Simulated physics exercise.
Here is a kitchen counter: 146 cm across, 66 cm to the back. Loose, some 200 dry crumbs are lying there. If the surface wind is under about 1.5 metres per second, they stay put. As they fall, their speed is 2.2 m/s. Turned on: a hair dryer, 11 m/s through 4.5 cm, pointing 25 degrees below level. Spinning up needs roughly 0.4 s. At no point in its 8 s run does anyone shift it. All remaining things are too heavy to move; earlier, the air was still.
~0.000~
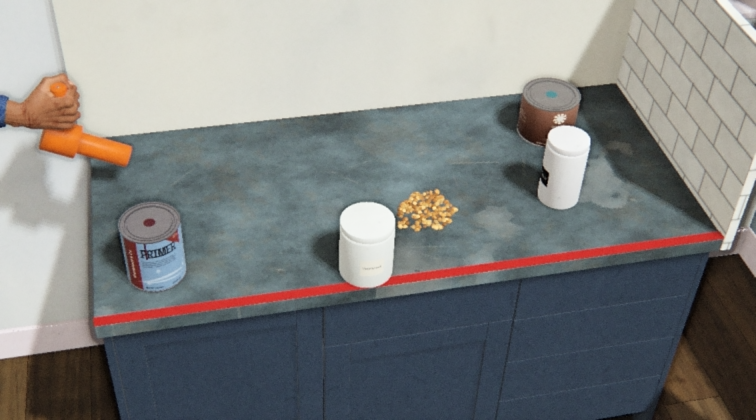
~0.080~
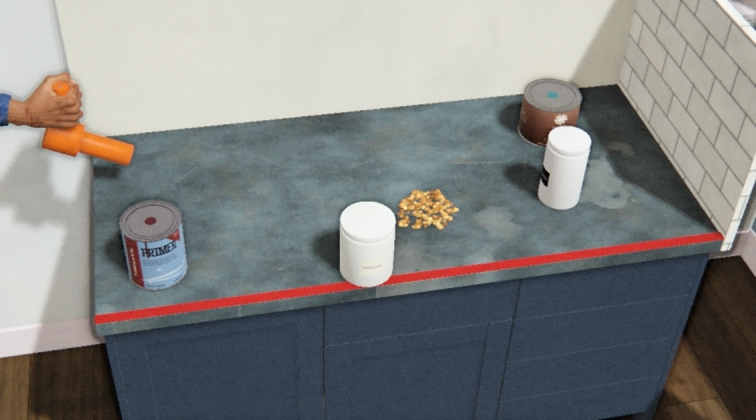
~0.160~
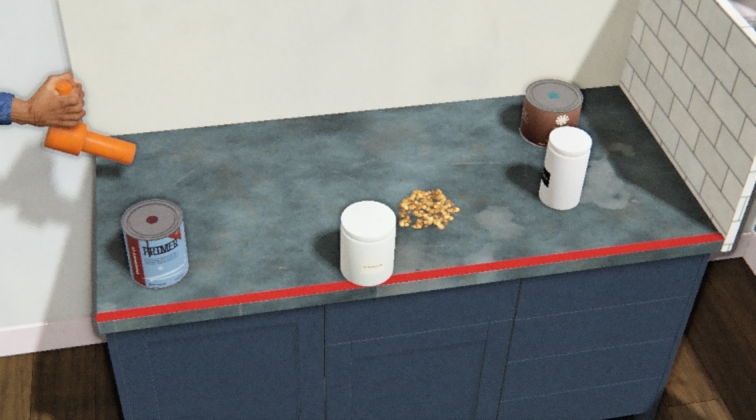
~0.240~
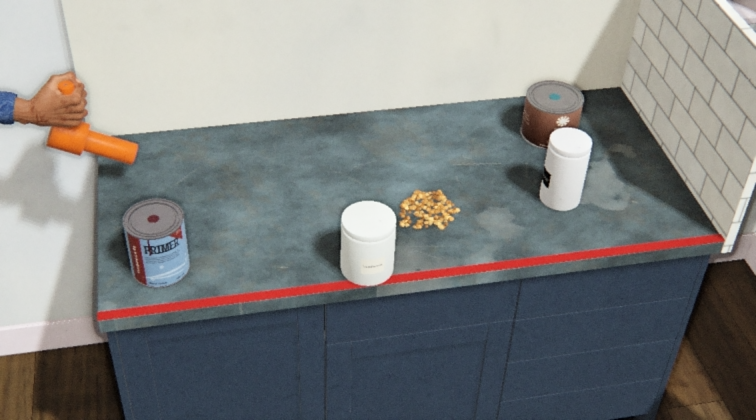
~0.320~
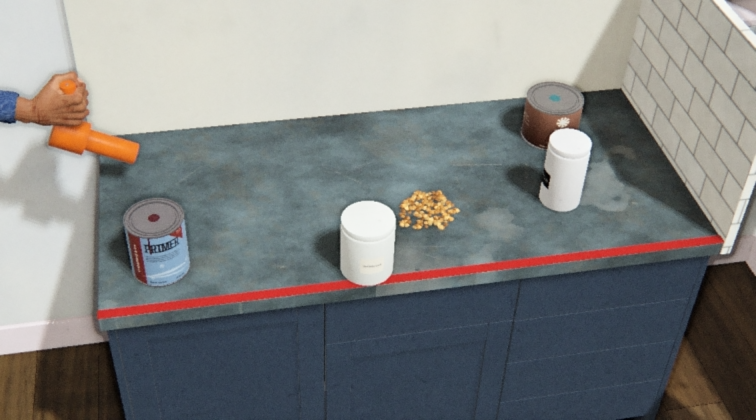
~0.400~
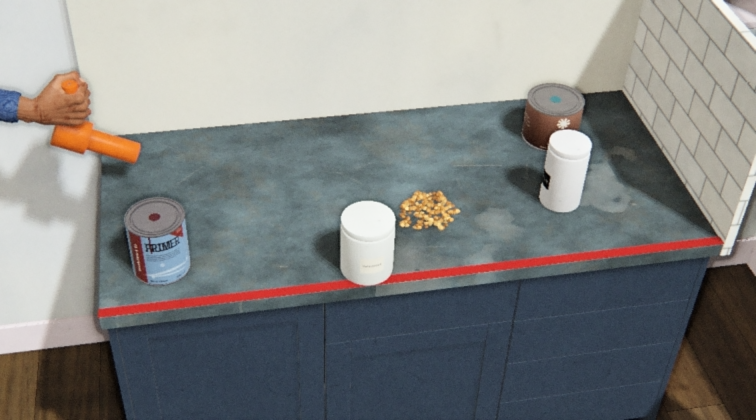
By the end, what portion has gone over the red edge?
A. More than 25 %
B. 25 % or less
The answer is A.
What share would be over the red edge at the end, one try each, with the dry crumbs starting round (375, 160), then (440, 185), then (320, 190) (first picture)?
About 5, 40 and 40 in a hundred, in that order.
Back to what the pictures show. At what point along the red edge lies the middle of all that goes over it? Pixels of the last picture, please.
I'd put my finger close to (643, 254).
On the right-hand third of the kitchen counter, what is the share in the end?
I'd estimate around 60 per cent.
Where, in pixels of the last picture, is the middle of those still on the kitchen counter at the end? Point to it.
Roughly at (630, 229).
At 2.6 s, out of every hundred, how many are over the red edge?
I'd say somewhere near 40 %.
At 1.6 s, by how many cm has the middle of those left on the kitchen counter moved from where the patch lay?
Measured offset: Approx. 50 cm.
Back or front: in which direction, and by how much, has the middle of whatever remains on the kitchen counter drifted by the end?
Shift: Towards the near end, some 15 cm.
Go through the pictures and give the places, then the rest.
In the first picture, the middle of the dry crumbs is near (426, 210), none has stirred yet and the mouth of the hair dryer is at (128, 157).
In the second picture, the middle of the dry crumbs is near (427, 208), none has stirred yet and the red edge is centred on (428, 279).
In the third picture, the middle of the dry crumbs is near (428, 208), none has stirred yet, the top of a jar is at (368, 219) and the top of a jar is at (571, 139).
In the fourth picture, the middle of the dry crumbs is near (429, 208) and none has stirred yet.
In the fifth picture, the middle of the dry crumbs is near (428, 208) and none has stirred yet.
In the sixth picture, the middle of the dry crumbs is near (429, 209) and none has stirred yet.
After 1.6 s, 20 % are on the move or not yet settled, 36 % are over the red edge; the middle of those still in play is near (630, 229).
After 2.6 s, 15 % are on the move or not yet settled, 37 % are over the red edge; the middle of those still in play is near (630, 229).
After 4.4 s, 12 % are on the move or not yet settled, 40 % are over the red edge; the middle of those still in play is near (630, 229).
After 8.0 s, at the end, 40 % are over the red edge; the middle of those still in play is near (630, 229).
